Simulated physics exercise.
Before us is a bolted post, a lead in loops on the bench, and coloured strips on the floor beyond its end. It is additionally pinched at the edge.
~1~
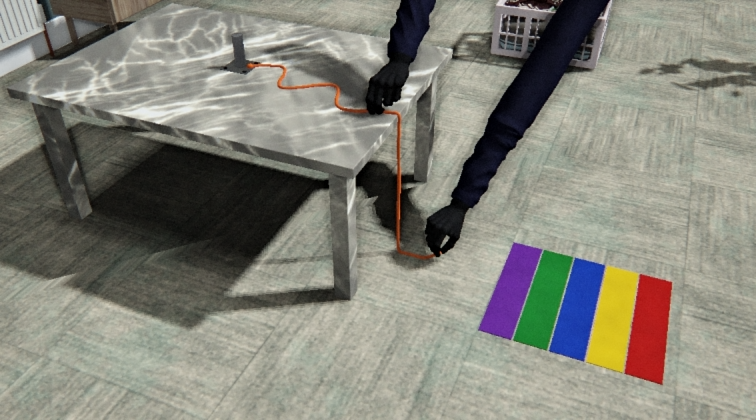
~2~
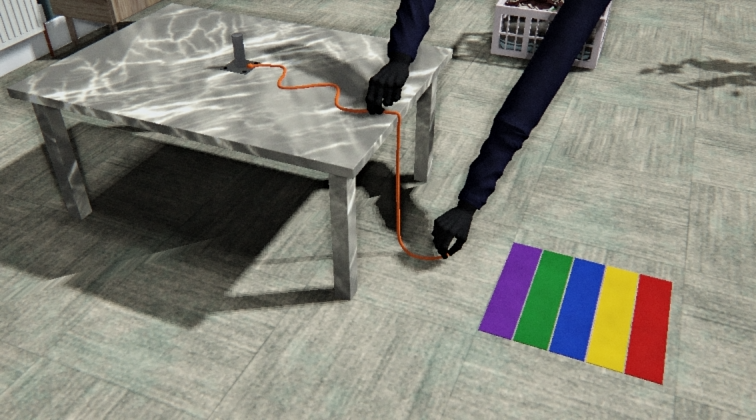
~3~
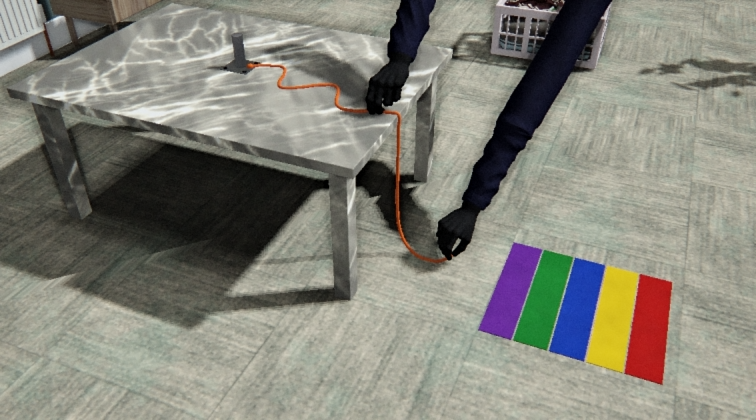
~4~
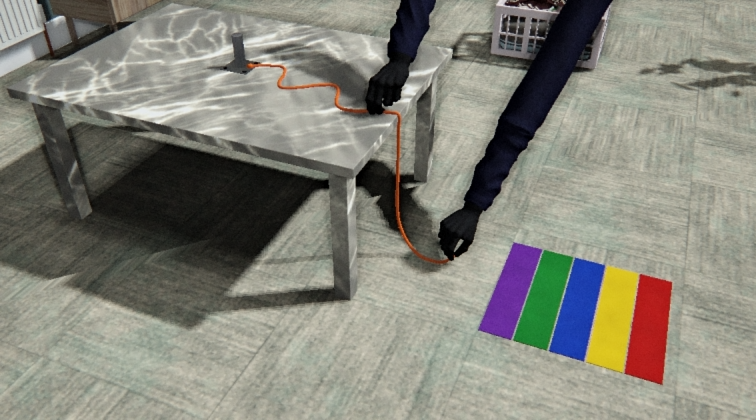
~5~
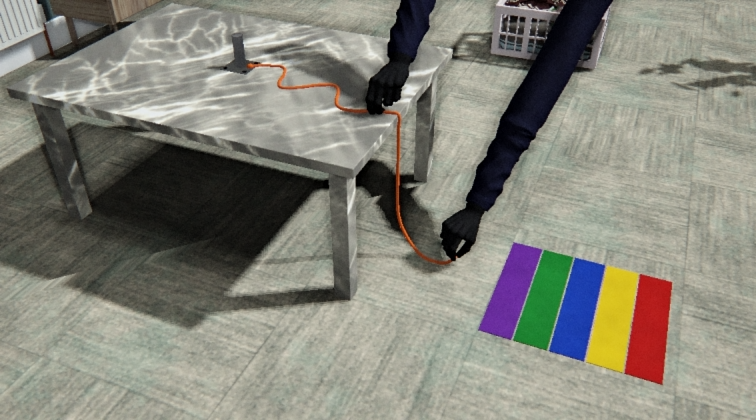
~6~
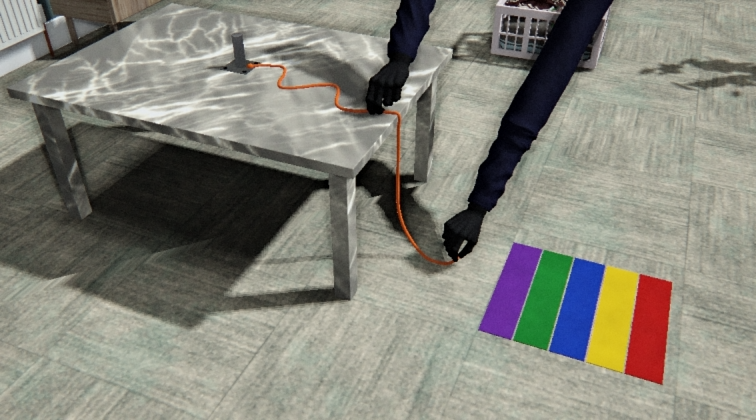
On a carpeted floor beside a grey table, a gloved hand drawing an orange cord's end slightly right, another pinching it at the edge.
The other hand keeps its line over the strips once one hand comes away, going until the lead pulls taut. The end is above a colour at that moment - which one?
The yellow one.
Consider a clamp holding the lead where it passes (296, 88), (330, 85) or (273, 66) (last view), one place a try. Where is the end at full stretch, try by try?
Approximately (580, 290), (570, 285) and (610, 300), respectively.
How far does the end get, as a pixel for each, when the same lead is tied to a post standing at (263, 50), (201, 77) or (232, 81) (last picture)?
Try by try, about (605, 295), (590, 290) and (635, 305).
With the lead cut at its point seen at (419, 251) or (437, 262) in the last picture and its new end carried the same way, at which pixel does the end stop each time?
(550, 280) and (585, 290).
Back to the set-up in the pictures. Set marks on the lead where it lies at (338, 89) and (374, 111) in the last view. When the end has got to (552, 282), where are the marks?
At (369, 101), then (411, 150).
Soon after, end near (552, 282); over green.
Then, end near (594, 293); over blue.
At full stretch, end near (620, 300); over yellow. Over yellow.
